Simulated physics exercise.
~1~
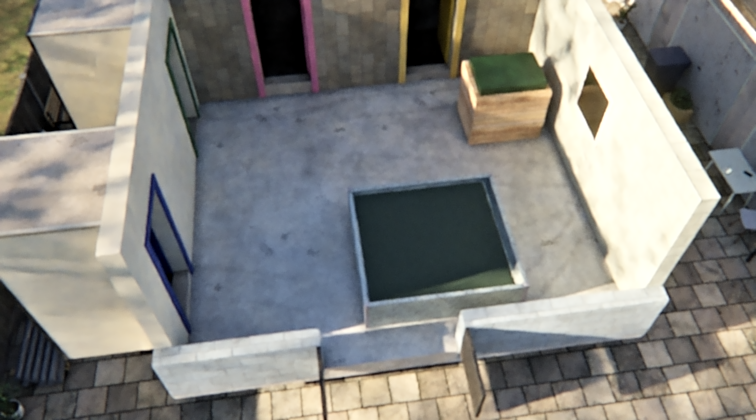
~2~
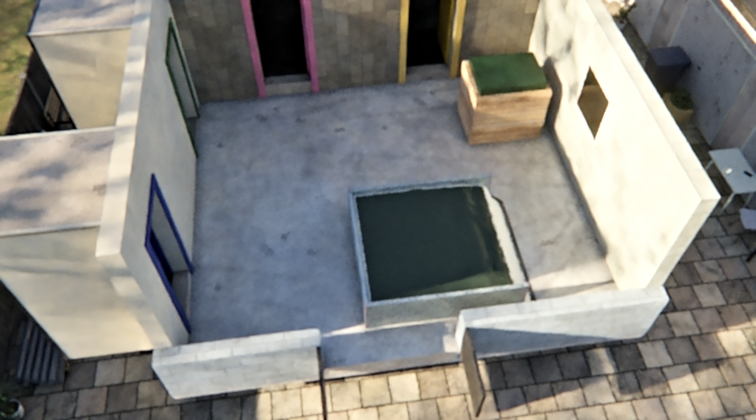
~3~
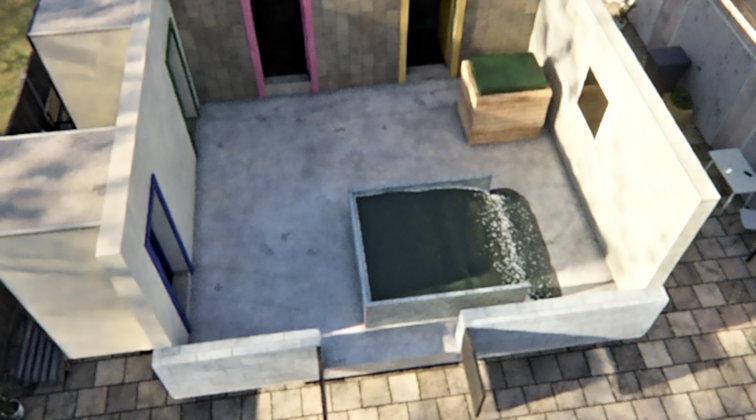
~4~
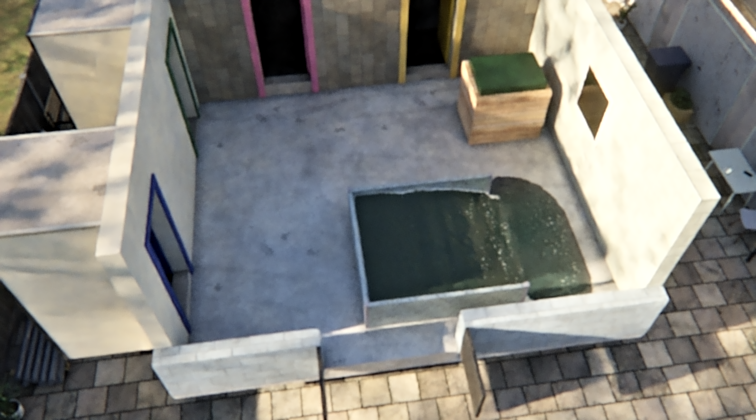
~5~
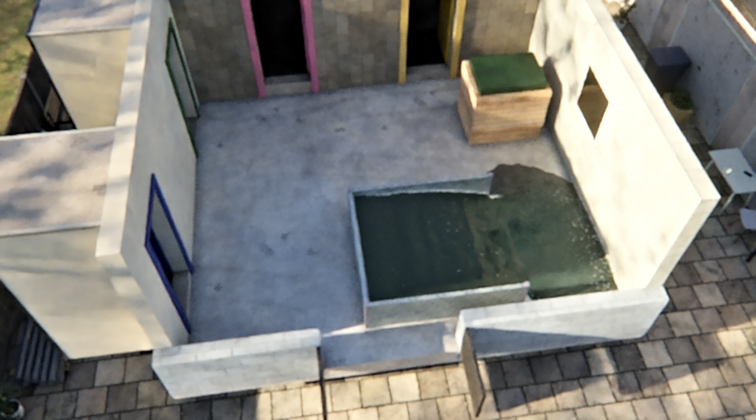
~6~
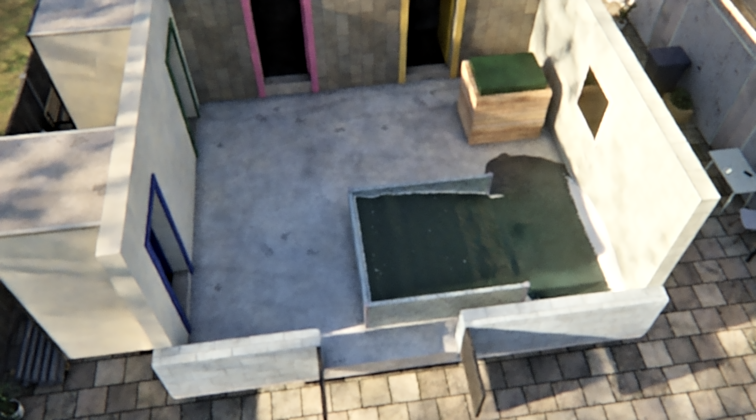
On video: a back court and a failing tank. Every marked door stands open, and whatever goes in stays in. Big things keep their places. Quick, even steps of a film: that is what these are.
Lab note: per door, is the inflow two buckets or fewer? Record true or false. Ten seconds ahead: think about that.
Pink door true; yellow door true; blue door true; green door false.
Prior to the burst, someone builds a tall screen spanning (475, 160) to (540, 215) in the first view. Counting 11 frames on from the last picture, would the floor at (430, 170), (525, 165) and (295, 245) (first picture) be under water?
Point by point: First submerged, second submerged, third not reached.
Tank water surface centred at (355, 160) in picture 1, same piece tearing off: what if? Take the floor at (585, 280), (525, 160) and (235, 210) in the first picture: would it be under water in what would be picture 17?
Taking the three spots in that order, I'd say drenched, then drenched, then spared.
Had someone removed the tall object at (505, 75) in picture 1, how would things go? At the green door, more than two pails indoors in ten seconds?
My reading: Green door takes more.
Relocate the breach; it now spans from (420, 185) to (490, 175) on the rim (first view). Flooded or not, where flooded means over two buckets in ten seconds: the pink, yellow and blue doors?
The pink door remains within the limit, the yellow door tops the limit and the blue door remains within the limit.
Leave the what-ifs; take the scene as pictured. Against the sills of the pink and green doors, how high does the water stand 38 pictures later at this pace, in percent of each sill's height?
The first comes to about 30 percent, the second to about 220 percent.
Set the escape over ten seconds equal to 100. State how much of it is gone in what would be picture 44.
Roughly 45 %.
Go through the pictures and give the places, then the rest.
In the first frame, the water tank at (433, 238) is whole and still.
In the second frame, the front is at a hidden place, out from the gap at (501, 245).
In the third frame, the front is at a hidden place, out from the gap at (500, 245).
In the fourth frame, water pours out at (500, 246) and has run to a hidden place.
In the fifth frame, the front is at a hidden place, out from the gap at (500, 246).
In the sixth frame, the front is at (566, 169), out from the gap at (500, 246).
A moment on, water covers 15 % of the floor; the pink door not reached, the yellow door not reached, the blue door not reached, the green door not reached.
Next, water covers 20 % of the floor; the pink door not reached, the yellow door not reached, the blue door not reached, the green door not reached.
Then, water covers 50 % of the floor; the pink door not reached, the yellow door wet at the sill, nothing in, the blue door not reached, the green door not reached.
Later, water covers 85 % of the floor; the pink door wet at the sill, nothing in, the yellow door wet at the sill, nothing in, the blue door wet at the sill, nothing in, the green door under two buckets in.
In the end, water covers 95 % of the floor; the pink door wet at the sill, nothing in, the yellow door wet at the sill, nothing in, the blue door wet at the sill, nothing in, the green door far over two buckets in.
